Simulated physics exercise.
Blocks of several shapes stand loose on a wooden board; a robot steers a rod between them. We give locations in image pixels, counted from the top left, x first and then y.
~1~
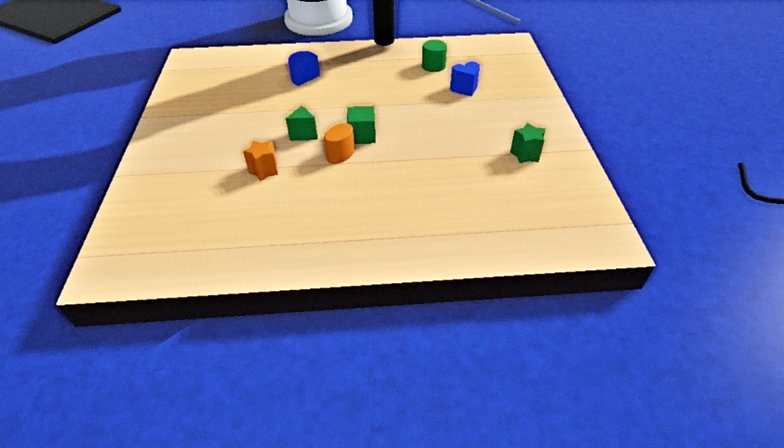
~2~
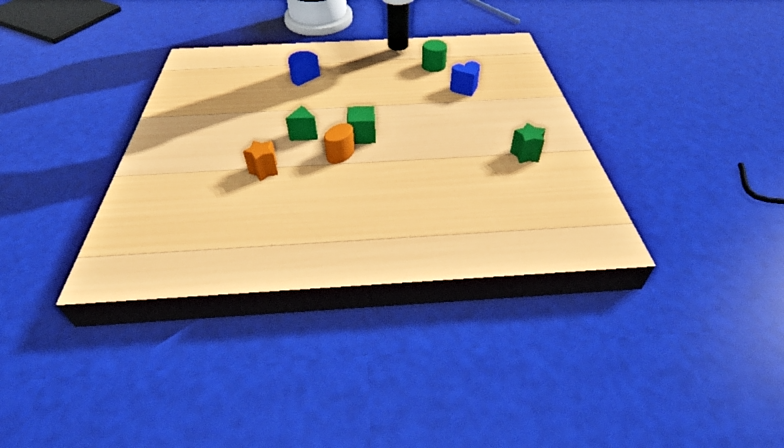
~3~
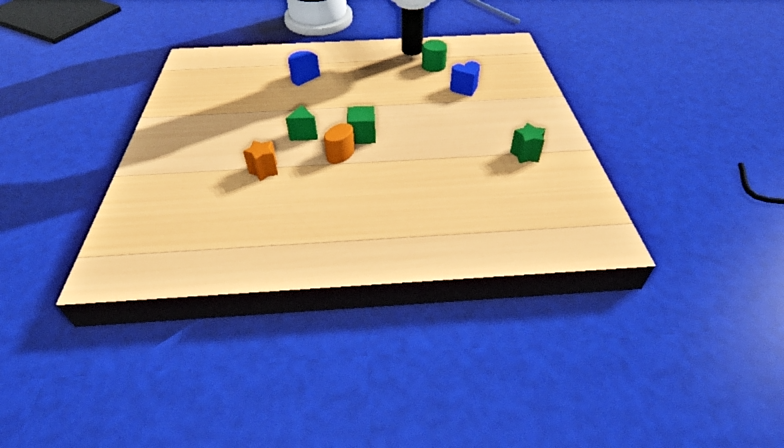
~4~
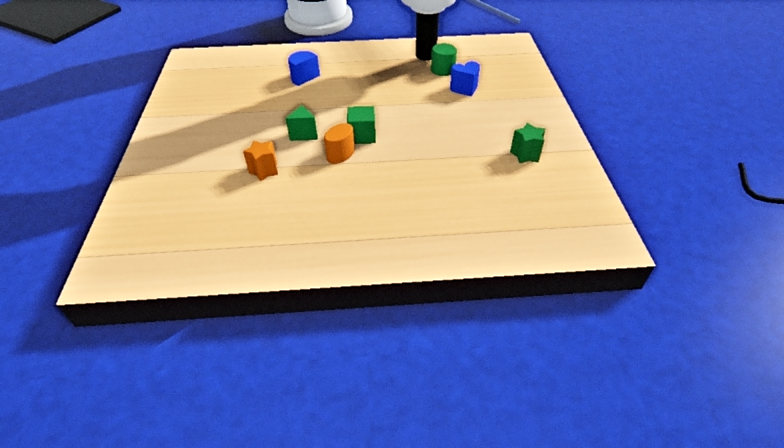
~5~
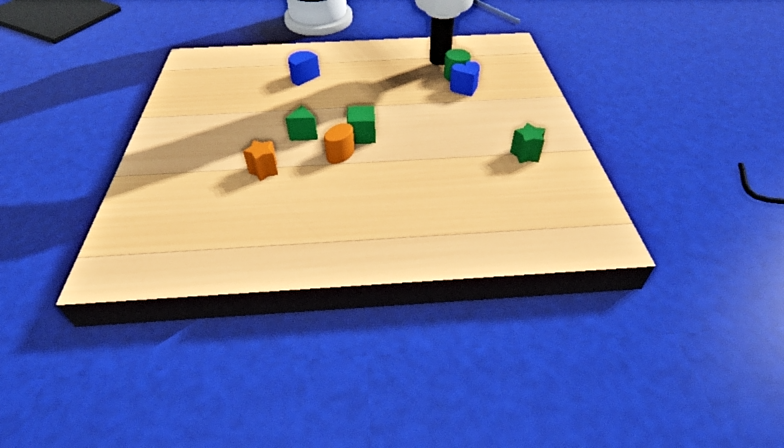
A black rod slid right along the far edge of a wooden board of colourful blocks, then pushed the green round block a short way toward the blue heart while the others stayed put.
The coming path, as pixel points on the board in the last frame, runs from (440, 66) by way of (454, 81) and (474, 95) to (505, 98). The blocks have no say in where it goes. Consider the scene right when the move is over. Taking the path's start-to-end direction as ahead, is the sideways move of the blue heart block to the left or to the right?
Seen from start to end, it moves right.
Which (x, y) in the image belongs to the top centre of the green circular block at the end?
For the centre of its top, I'd go with (527, 68).
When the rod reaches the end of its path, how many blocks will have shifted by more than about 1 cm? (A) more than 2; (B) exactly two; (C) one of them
My pick is B.
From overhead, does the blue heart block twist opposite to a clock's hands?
No, I don't think so.
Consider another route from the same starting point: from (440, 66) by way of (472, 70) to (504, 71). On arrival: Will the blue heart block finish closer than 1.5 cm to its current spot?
Going by the path, yes.
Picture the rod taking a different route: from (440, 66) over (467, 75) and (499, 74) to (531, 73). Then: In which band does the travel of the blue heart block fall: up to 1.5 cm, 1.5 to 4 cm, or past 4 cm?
Once the path ends, it will sit 1.5 to 4 cm from where it is now.
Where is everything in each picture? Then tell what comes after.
In the first frame, tip of the rod (384, 41), middles of tops, green circular block (435, 45), blue heart block (467, 67).
In the second frame, rod (398, 46), nothing pushed.
In the third frame, rod (412, 51), nothing pushed.
In the fourth frame, rod (426, 56), green circular block (445, 48).
In the fifth frame, rod (440, 60), green circular block (458, 54), blue heart block (467, 67).
On the path given first. One third of the way, rod (455, 75); green circular block (480, 65); blue heart block (480, 78), turned 25° clockwise.
Two thirds of the way, rod (475, 88); green circular block (501, 70); blue heart block (493, 86), turned 50° clockwise.
At the end, rod (506, 92); green circular block (527, 68); blue heart block (503, 91), turned 90° clockwise.
